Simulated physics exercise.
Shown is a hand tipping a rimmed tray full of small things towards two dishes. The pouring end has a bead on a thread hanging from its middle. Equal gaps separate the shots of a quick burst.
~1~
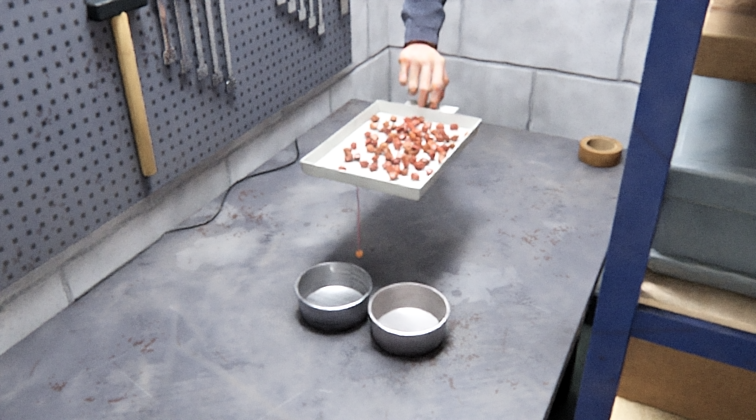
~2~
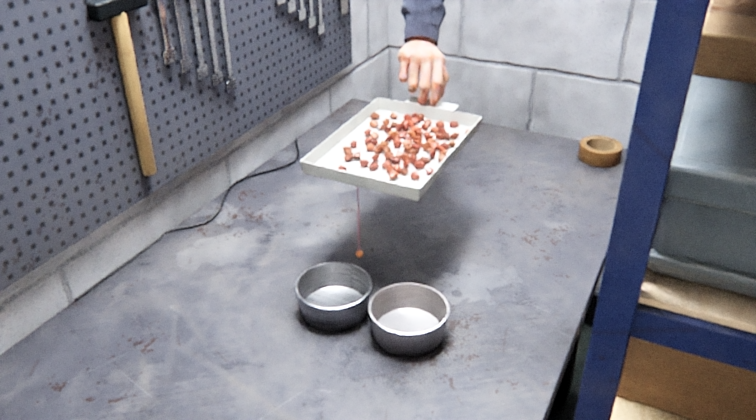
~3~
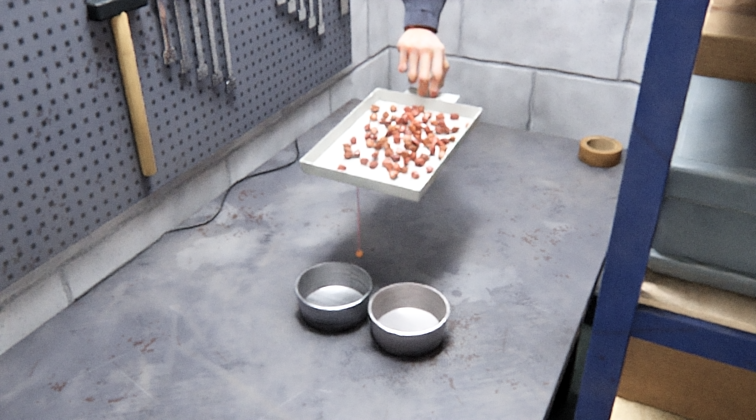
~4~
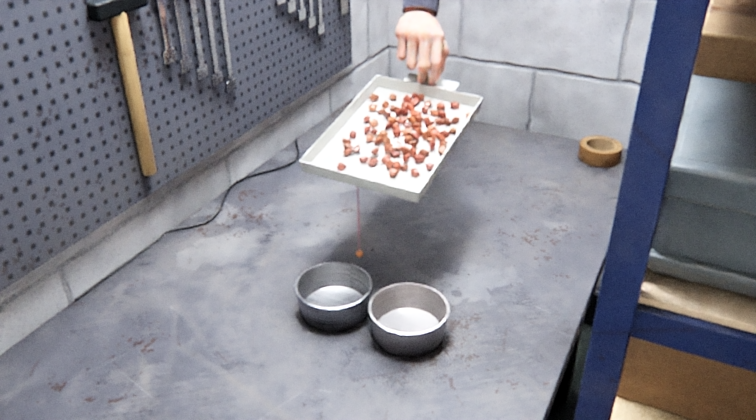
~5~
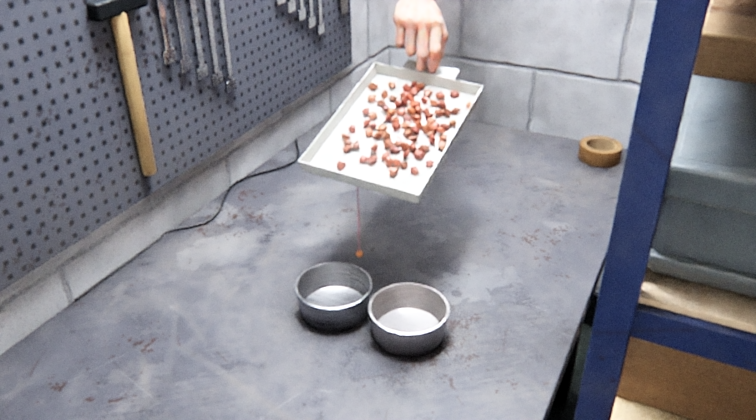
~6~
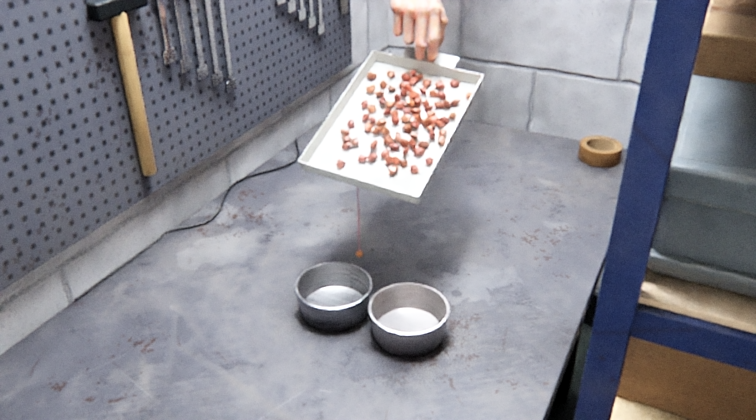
On a grey workbench beside a pegboard of tools, a hand raised the back of a pale tray of small reddish bits, steadily steepening its slant above two round metal dishes, which stayed still.
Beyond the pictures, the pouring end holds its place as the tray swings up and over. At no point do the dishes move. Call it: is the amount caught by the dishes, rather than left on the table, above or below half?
Above half.
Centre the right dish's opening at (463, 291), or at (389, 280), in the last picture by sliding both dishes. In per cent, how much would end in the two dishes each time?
Respectively 20 percent and 60 percent.
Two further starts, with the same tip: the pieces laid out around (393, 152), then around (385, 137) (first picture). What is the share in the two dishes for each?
Near 80 per cent and near 70 per cent.
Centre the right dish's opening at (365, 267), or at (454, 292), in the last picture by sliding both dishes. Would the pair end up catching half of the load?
Earlier try a minority share, later try a minority share.
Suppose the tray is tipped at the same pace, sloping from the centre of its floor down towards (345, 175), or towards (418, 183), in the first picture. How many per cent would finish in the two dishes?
First case about 40 percent; second case about 20 percent.
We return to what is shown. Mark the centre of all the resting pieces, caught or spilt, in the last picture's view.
Last view, centre at rest - approx. (371, 316).
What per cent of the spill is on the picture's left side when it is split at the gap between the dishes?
Left fraction: Around 20 per cent.
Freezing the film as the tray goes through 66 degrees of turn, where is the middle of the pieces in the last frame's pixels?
Look about (378, 171) in the last picture.
Just after the last frame, tray tipped steeply; almost all on the tray; just a few in the air.
A moment on, tray tipped past a quarter turn; roughly a third on the tray; roughly a quarter in the right dish; roughly a quarter in the left dish; about a tenth outside both; roughly a quarter in the air.
Further on, tray tipped past a quarter turn; roughly a third in the right dish; roughly a third in the left dish; roughly a quarter outside both.
When it is over, tray tipped past a quarter turn; roughly a third in the right dish; roughly a third in the left dish; roughly a quarter outside both.
